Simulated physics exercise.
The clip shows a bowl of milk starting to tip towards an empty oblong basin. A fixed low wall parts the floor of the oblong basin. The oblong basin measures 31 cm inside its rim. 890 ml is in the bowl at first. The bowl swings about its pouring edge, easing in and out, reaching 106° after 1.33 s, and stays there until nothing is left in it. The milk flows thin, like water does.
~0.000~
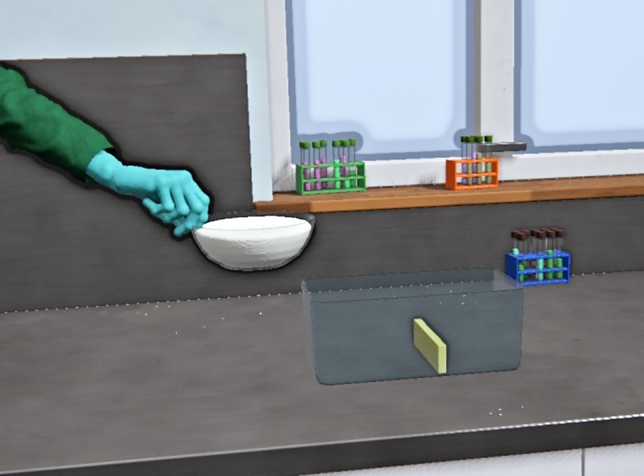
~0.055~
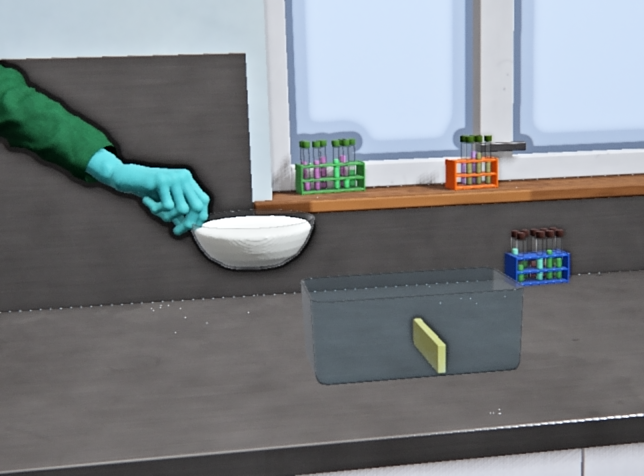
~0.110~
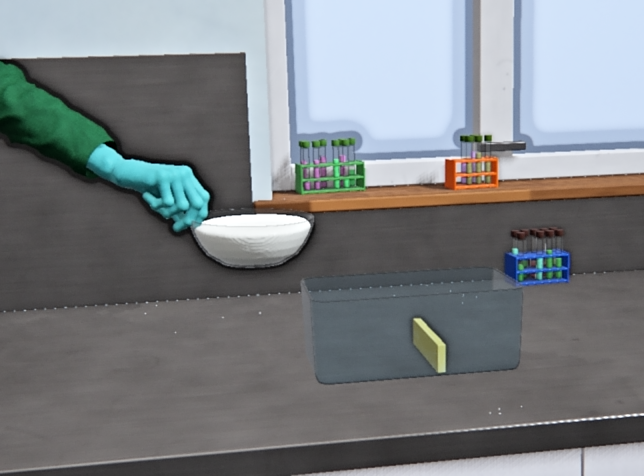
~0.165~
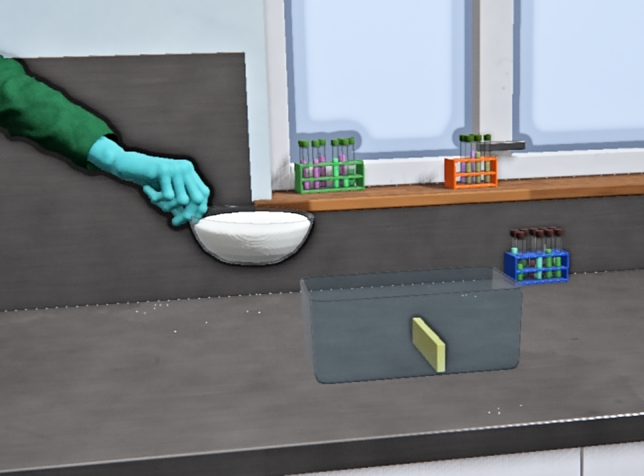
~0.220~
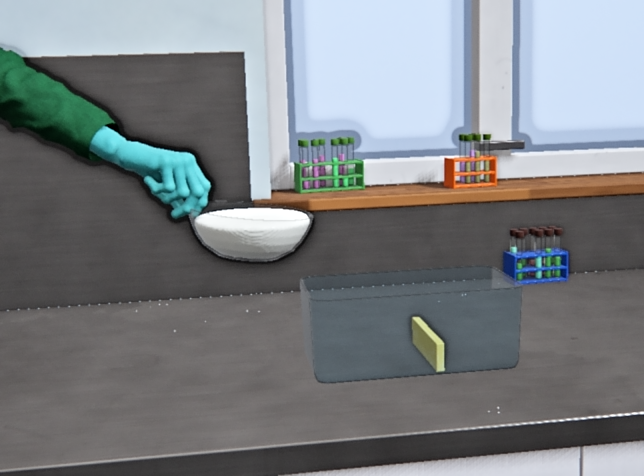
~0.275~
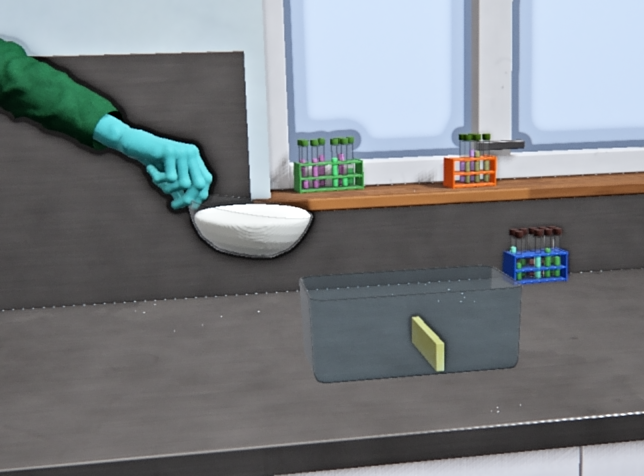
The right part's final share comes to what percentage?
It comes to roughly 9 %.
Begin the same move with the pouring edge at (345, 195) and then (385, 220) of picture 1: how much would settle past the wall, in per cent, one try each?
Roughly 45 per cent the first time and 80 per cent the second.
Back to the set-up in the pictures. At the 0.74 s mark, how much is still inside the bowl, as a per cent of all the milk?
Fraction remaining: Approx. 34 per cent.
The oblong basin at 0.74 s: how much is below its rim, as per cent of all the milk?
24 %, more or less.
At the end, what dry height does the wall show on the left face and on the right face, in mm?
Left 12 mm, right 38 mm.
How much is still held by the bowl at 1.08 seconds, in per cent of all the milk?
0 per cent or thereabouts.
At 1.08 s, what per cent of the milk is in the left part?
About 88 percent.
Then, 0.74 s in, the tilt is 63° and 35 per cent is still to pour, 25 is left of the wall and 0 right of it.
Then, 1.08 s in, the tilt is 97° and 0 per cent is still to pour, 88 is left of the wall and 6 right of it.
Then, 1.44 s in, the tilt is 106° and 0 per cent is still to pour, 91 is left of the wall and 9 right of it.
Then, 1.83 s in, the tilt is 106° and 0 per cent is still to pour, 91 is left of the wall and 9 right of it.
Finally, 91 per cent lies left of the wall, 9 right of it and 1 outside.
